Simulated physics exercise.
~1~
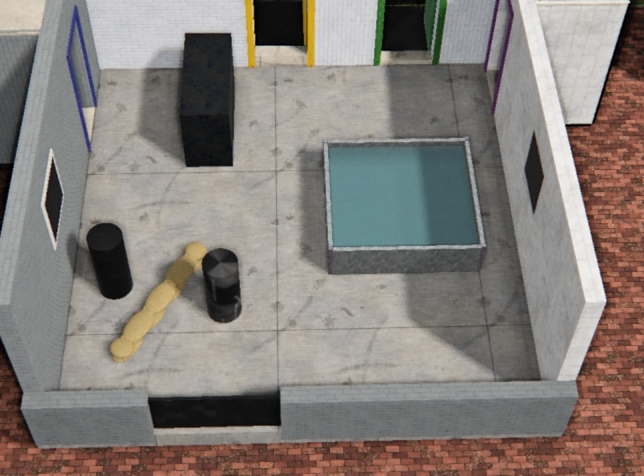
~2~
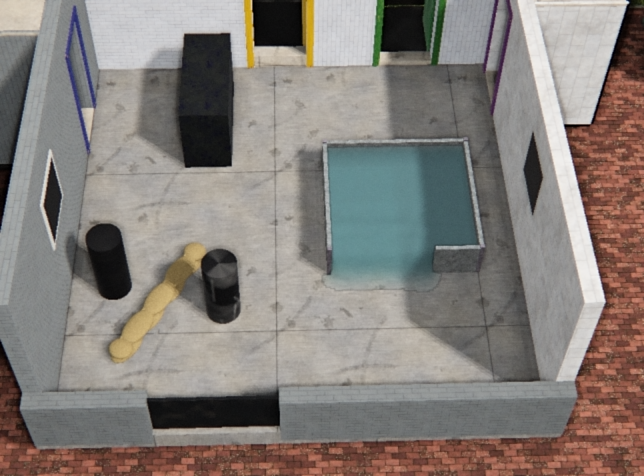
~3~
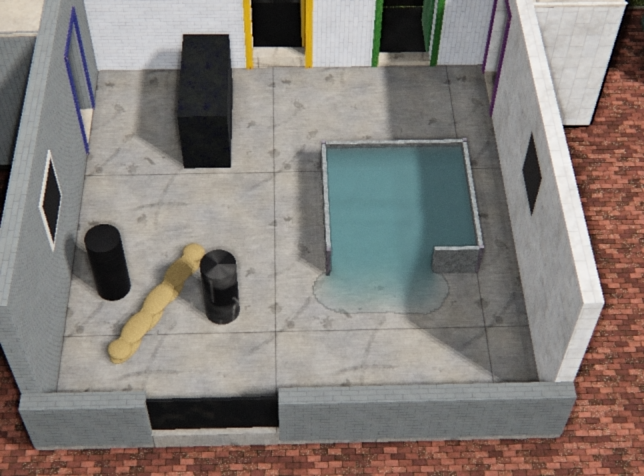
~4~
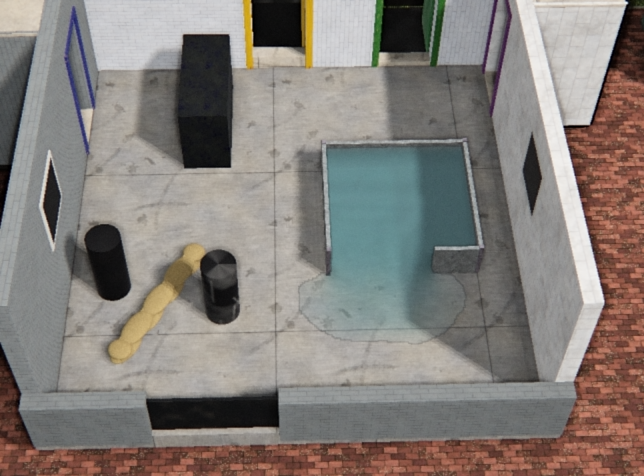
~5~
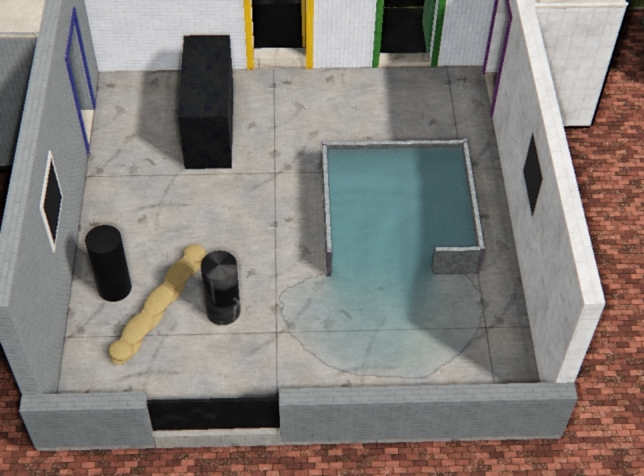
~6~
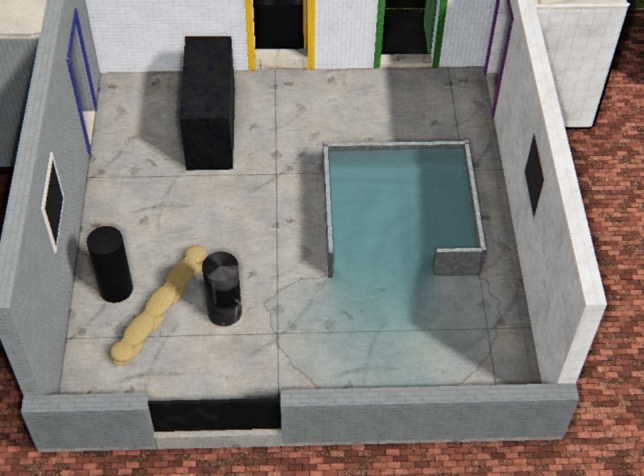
In a walled yard with a pale floor, a square tank of blue-green water stands whole near a black block, two dark cylinders and a lumpy yellow bar. A section of its near side disappears, and water pours out, spreading in a widening, thinning sheet toward the near wall while the other objects stay still.
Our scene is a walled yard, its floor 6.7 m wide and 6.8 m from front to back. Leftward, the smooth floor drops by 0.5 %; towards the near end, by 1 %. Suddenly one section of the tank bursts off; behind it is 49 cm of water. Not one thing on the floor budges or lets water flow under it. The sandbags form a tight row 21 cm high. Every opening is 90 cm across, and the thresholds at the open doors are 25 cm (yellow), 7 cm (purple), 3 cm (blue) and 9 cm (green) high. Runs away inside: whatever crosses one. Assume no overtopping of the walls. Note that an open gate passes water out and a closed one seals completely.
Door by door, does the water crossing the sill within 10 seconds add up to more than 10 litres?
My prediction: At the yellow door the limit will not be crossed; at the purple door the limit will not be crossed; at the blue door the limit will not be crossed; at the green door the limit will not be crossed.
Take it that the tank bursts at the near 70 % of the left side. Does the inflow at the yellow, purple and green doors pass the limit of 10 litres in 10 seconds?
Door by door - yellow: Within bounds, purple: Within bounds, green: Within bounds.
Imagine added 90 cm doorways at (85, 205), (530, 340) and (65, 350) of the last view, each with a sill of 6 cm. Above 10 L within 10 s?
In turn: Below, over, above.
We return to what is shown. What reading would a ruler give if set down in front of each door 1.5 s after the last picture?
You'd see yellow at 0 cm, purple at 0 cm, blue at 0 cm and green at 0 cm.
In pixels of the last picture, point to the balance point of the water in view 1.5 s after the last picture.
Centre: Approx. (382, 294) px.
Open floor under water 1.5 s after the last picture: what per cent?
Near 25 per cent is wet.
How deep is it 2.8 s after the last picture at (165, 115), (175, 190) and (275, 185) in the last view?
Depth readings in turn - 0, 0, 0 cm.
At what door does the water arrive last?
The yellow door is last.
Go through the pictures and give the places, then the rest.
In the first picture, the tank at (401, 195) is whole and still, 49 cm deep.
In the second picture, water pours out at (382, 264) and has run 0.8 m, to (329, 283); typically 6 cm deep outside, 49 cm at the tank's back.
In the third picture, water pours out at (381, 266) and has run 1.0 m, to (321, 294); typically 8 cm deep outside, 49 cm at the tank's back.
In the fourth picture, water pours out at (381, 266) and has run 1.3 m, to (335, 332); typically 7 cm deep outside, 49 cm at the tank's back.
In the fifth picture, water pours out at (382, 267) and has run 1.7 m, to (420, 371); typically 6 cm deep outside, 48 cm at the tank's back.
In the sixth picture, water pours out at (383, 268) and has run 2.2 m, to a hidden place; typically 5 cm deep outside, 43 cm at the tank's back.
Then, 0.7 s after the last picture water covers 20 % of the floor and is deepest (30 cm) near (363, 416); yellow door not reached, purple door not reached, blue door not reached, green door not reached.
Then, 1.5 s after the last picture water covers 25 % of the floor and is deepest (32 cm) near (536, 412); yellow door not reached, purple door not reached, blue door not reached, green door not reached.
Then, 2.8 s after the last picture water covers 35 % of the floor and is deepest (30 cm) near (72, 400); yellow door not reached, purple door not reached, blue door not reached, green door not reached.
Then, 5.3 s after the last picture water covers 65 % of the floor and is deepest (18 cm) near (163, 421); yellow door not reached, purple door 3 cm at the sill, 0 L in, blue door 2 cm at the sill, 0 L in, green door 3 cm at the sill, 0 L in.
Then, 9.3 s after the last picture water covers 90 % of the floor and is deepest (14 cm) near (55, 424); yellow door 3 cm at the sill, 0 L in, purple door 4 cm at the sill, 0 L in, blue door 4 cm at the sill, 0 L in, green door 3 cm at the sill, 0 L in.
